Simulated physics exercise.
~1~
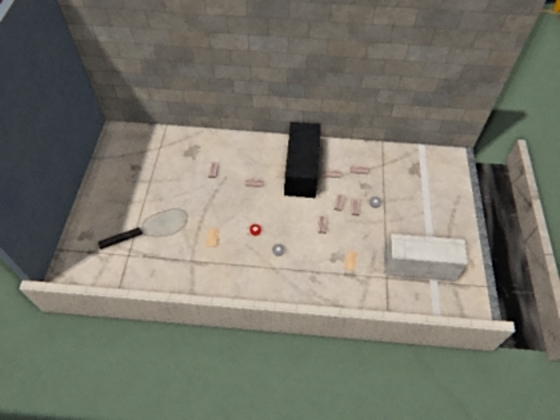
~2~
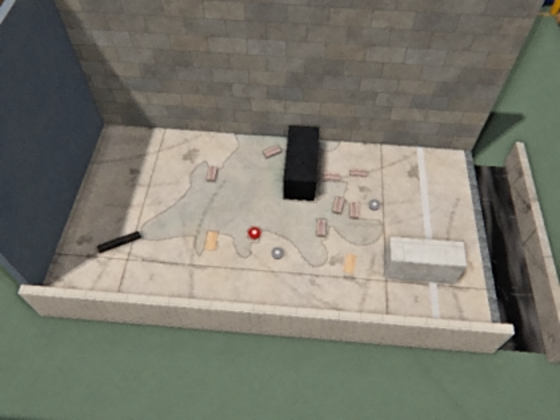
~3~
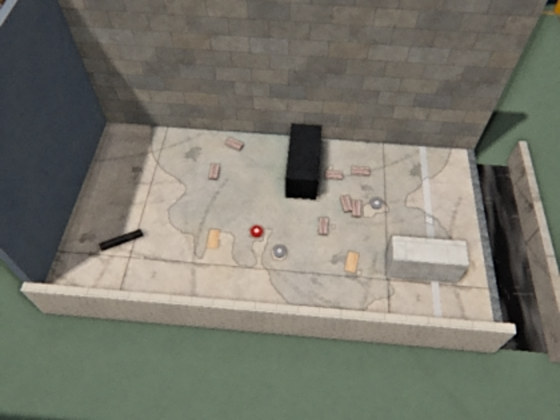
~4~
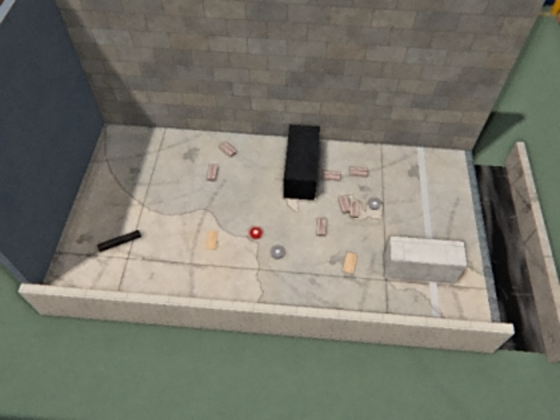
Water spreading from a dark pipe across a pale walled floor, shifting a few small blocks while the red lid stays aground.
